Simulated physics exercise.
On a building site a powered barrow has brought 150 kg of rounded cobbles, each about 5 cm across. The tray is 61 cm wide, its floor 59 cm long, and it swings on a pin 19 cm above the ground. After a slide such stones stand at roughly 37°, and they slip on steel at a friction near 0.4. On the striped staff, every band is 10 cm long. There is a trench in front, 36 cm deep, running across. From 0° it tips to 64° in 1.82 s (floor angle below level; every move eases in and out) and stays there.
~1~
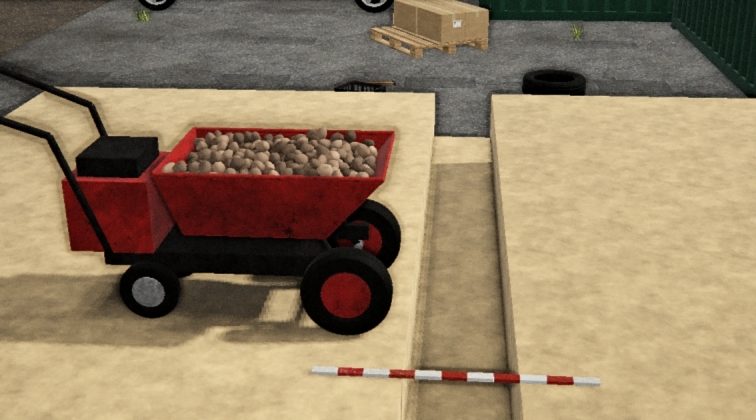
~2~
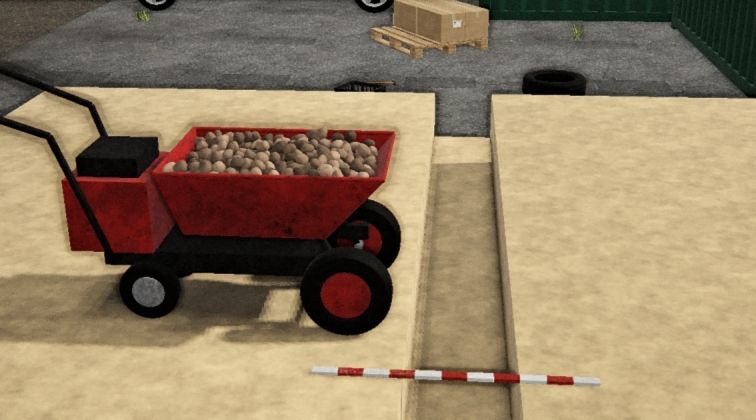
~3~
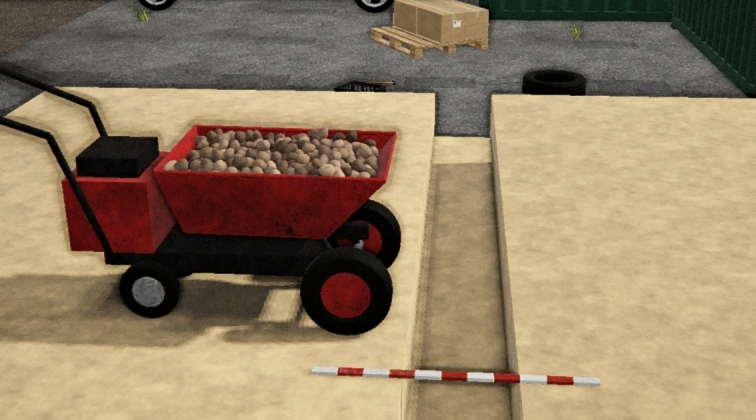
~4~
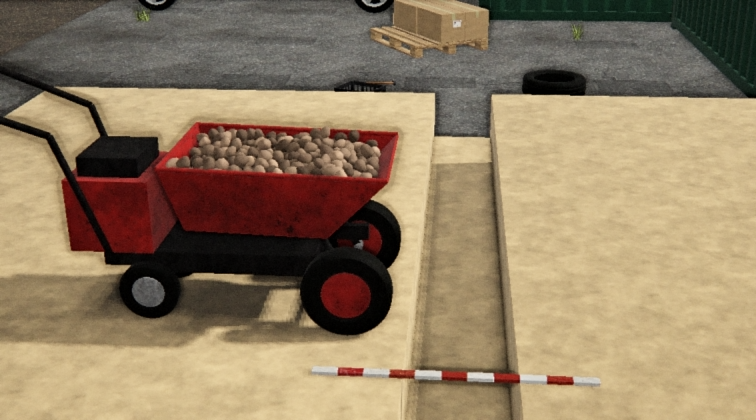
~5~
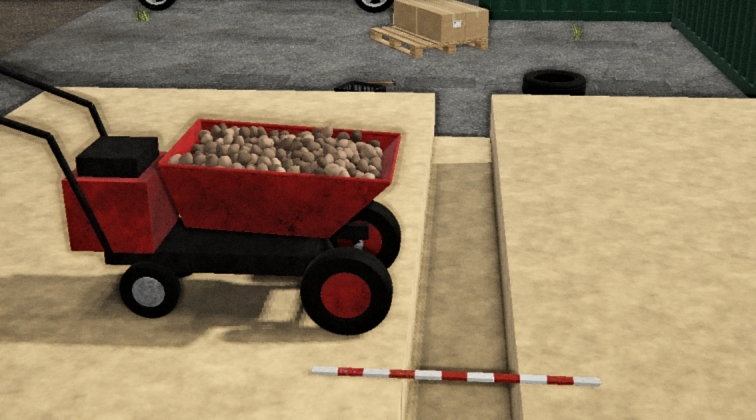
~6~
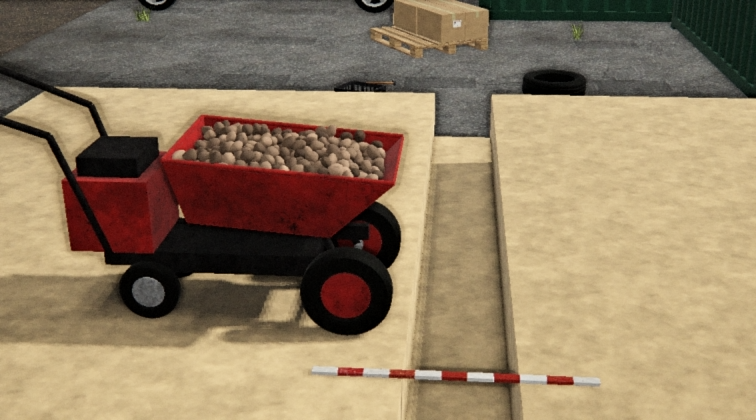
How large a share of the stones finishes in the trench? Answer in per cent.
A share of about 55 per cent.
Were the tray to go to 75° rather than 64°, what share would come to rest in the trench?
It comes out at about 45 percent.
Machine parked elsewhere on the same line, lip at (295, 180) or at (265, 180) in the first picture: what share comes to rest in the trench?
First spot about 100, second spot about 85 per cent.
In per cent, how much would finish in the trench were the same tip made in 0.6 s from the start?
Around 30 per cent would end in the trench.
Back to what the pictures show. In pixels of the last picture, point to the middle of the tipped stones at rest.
(504, 350).
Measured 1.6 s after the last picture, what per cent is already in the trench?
By that point it's something like 20 in a hundred.
Then, 1.1 s after the last picture the floor is at 54°, 98 % in the tray, 2 % in the trench; the foremost stones are at (490, 258).
Then, 1.6 s after the last picture the floor is at 64°, 49 % in the tray, 19 % in the trench, 31 % past the trench; the foremost stones are at (624, 303).
Then, 2.0 s after the last picture the floor is at 64°, 25 % in the tray, 29 % in the trench, 45 % past the trench; the foremost stones are at (690, 303).
Then, 3.9 s after the last picture the floor is at 64°, 0 % in the tray, 55 % in the trench, 45 % past the trench; the foremost stones are at (716, 306).
